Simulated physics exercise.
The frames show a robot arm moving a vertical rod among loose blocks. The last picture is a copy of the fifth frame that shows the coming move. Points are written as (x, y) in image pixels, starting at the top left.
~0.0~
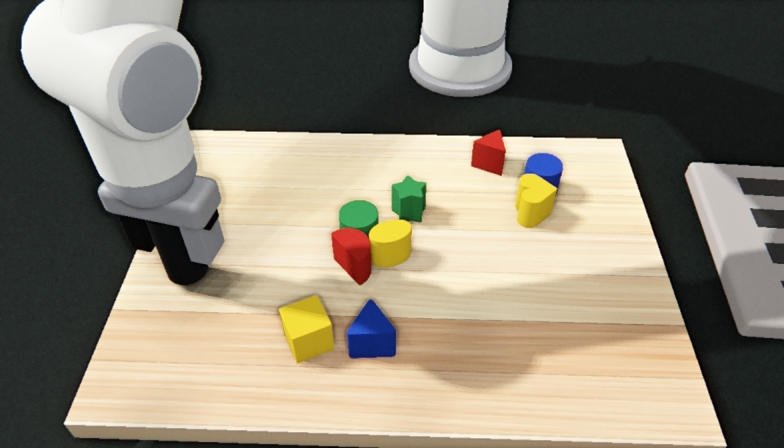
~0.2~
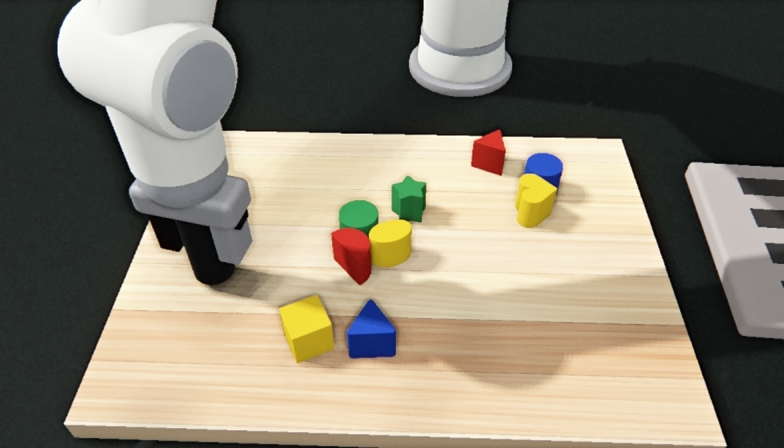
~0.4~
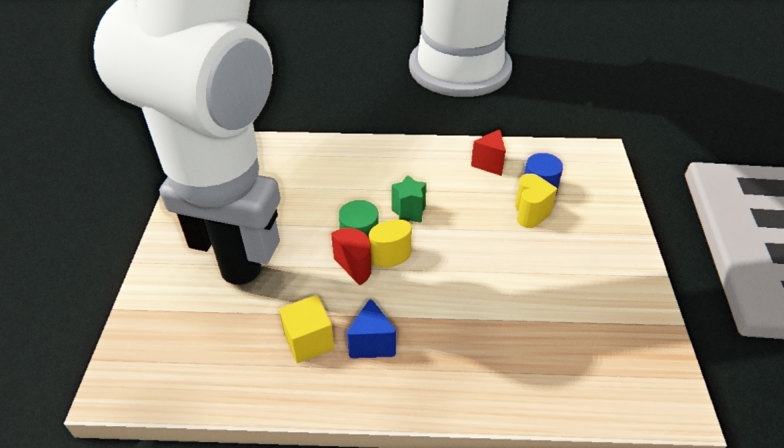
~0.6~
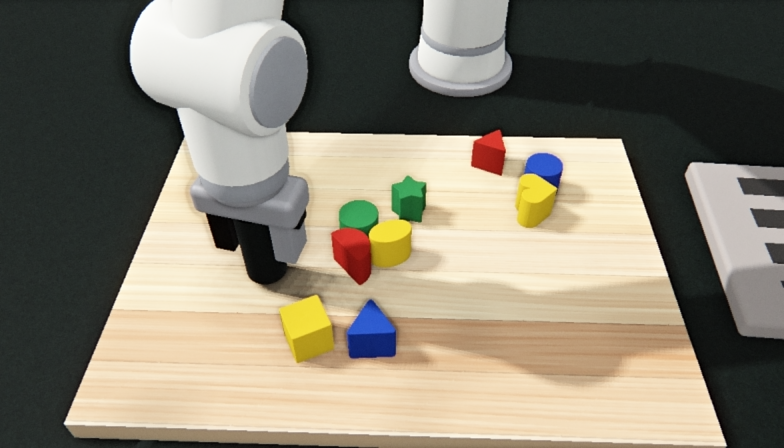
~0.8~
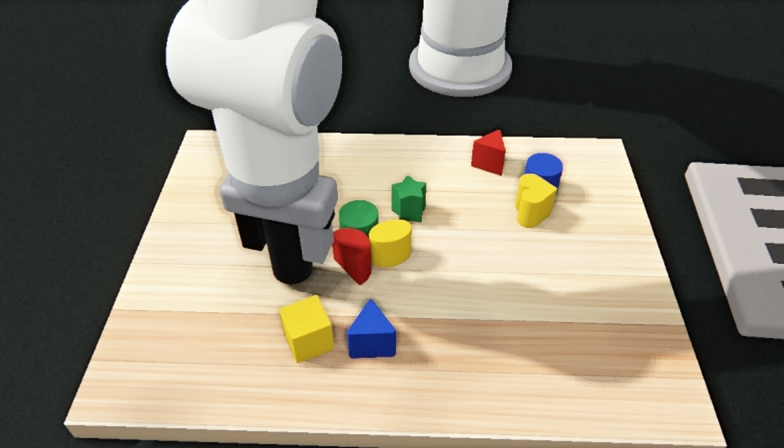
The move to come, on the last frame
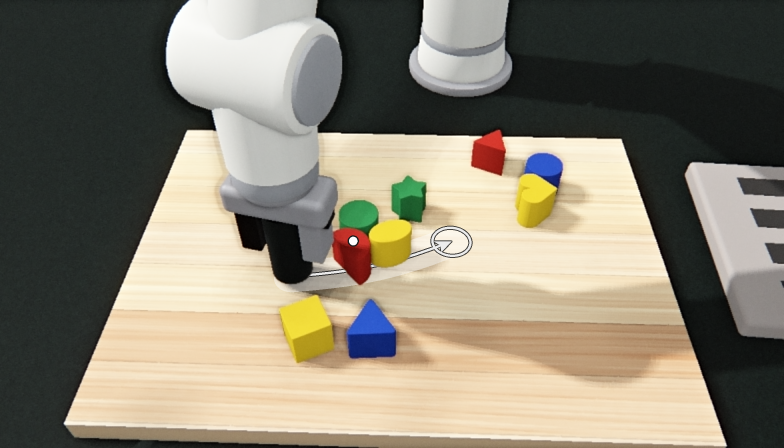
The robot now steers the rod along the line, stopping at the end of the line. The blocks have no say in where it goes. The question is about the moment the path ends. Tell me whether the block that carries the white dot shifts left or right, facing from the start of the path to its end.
Goes right.
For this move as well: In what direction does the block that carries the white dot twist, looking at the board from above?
Viewed from the top, it goes clockwise.
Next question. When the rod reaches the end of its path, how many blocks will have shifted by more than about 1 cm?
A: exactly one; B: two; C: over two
Option B.
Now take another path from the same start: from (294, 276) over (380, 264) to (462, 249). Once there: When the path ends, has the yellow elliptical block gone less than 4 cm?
I believe not.
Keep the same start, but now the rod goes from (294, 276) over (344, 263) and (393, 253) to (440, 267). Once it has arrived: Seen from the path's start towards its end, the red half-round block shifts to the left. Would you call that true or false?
Verdict: False.
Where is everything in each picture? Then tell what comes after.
Rod's lower end at (188, 270); red half-round block at (353, 241); green circle at (358, 213); yellow elliptical block at (391, 230); green star at (410, 187), in the first frame.
Rod at (215, 270); blocks still, in the second frame.
Rod at (241, 270); blocks still, in the third frame.
Rod at (267, 269); blocks still, in the fourth frame.
Rod at (293, 269); red half-round block at (353, 241); green circle at (358, 213); yellow elliptical block at (391, 230); green star at (410, 187), in the fifth frame.
Drawn move, from (294, 276) over (377, 265) to (451, 242); the dot is on the red half-round block.
What follows on the original path. One third of the way, rod at (350, 263); red half-round block at (381, 242), turned 35° clockwise; green circle at (361, 211); yellow elliptical block at (411, 228), turned 40° anticlockwise.
Two thirds of the way, rod at (404, 251); red half-round block at (435, 240), turned 55° clockwise; green circle at (361, 211); yellow elliptical block at (450, 217).
At the end, rod at (452, 234); red half-round block at (463, 240), turned 95° clockwise; green circle at (361, 211); yellow elliptical block at (488, 206), turned 140° anticlockwise; green star still.
